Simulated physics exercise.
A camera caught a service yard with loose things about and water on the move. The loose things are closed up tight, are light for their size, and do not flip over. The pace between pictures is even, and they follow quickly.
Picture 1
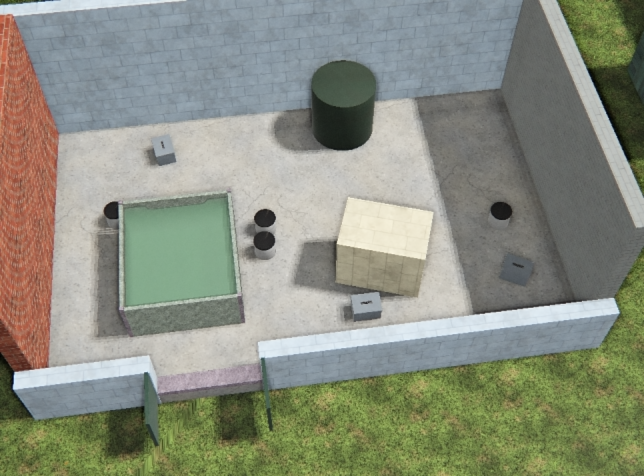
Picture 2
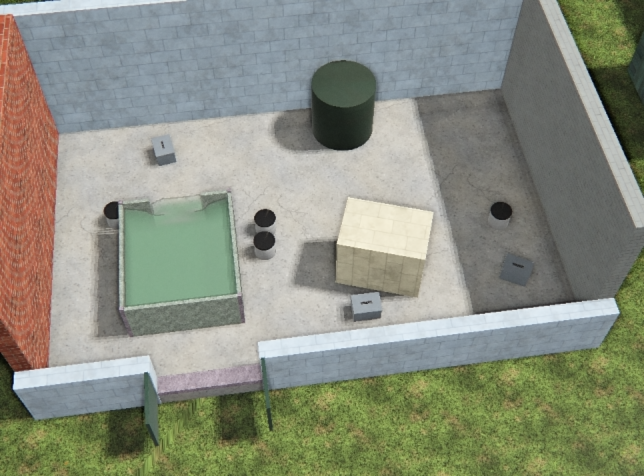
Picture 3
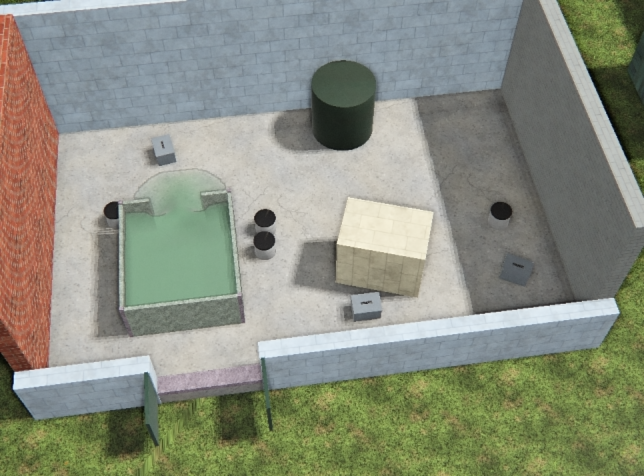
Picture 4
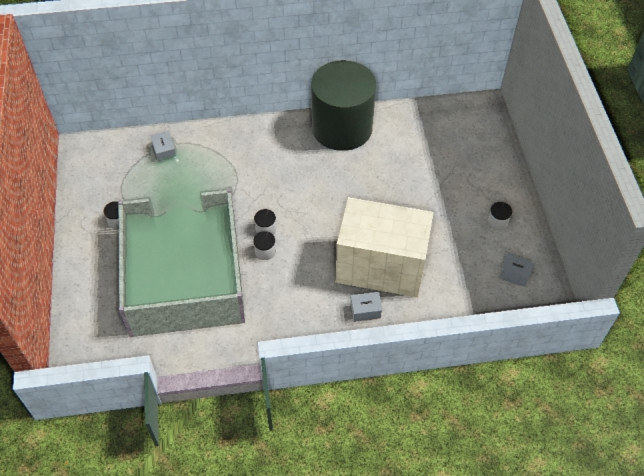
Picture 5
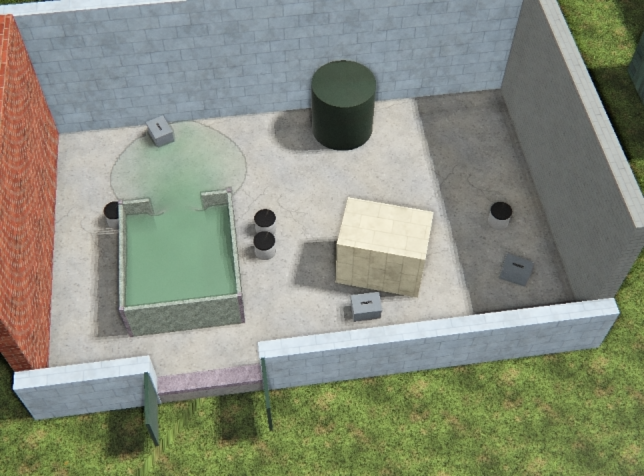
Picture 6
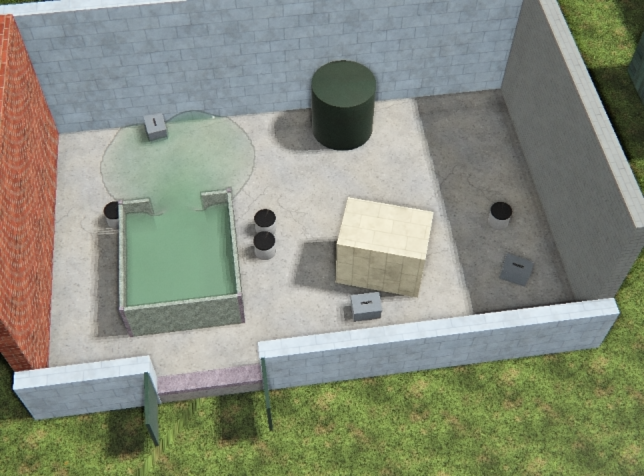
Green water spreads from the back of a walled tank and pushes a gray tote backward.
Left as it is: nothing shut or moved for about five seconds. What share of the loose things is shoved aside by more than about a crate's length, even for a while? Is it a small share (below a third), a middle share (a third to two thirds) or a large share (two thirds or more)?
A small share, below a third.
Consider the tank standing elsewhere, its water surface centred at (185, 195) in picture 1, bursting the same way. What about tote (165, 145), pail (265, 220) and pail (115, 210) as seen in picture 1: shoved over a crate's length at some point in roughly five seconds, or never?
Lab note - in sequence: Displaced that much; less than that; displaced that much.
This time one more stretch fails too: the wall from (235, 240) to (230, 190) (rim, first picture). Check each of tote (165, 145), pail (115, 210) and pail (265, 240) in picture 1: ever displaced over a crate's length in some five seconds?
Each in turn, never travels that far, never travels that far, ends up that far off.
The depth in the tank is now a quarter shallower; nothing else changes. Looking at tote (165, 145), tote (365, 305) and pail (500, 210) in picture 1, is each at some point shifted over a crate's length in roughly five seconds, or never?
Beyond that, then not beyond that, then not beyond that.
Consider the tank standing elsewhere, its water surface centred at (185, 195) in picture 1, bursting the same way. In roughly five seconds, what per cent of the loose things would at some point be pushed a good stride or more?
Something like 30 in a hundred.
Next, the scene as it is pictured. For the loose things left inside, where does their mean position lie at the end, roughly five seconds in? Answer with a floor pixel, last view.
Their centre sits close to (308, 262) on the floor of the last picture.
A moment on, 1 of 7 are well off their spots; 1 afloat.
Next, 1 of 7 are well off their spots; 1 afloat.
Later, 1 of 7 are well off their spots; 1 afloat.
In the end, 1 of 7 are well off their spots, and 1 have been at some point; 1 afloat.
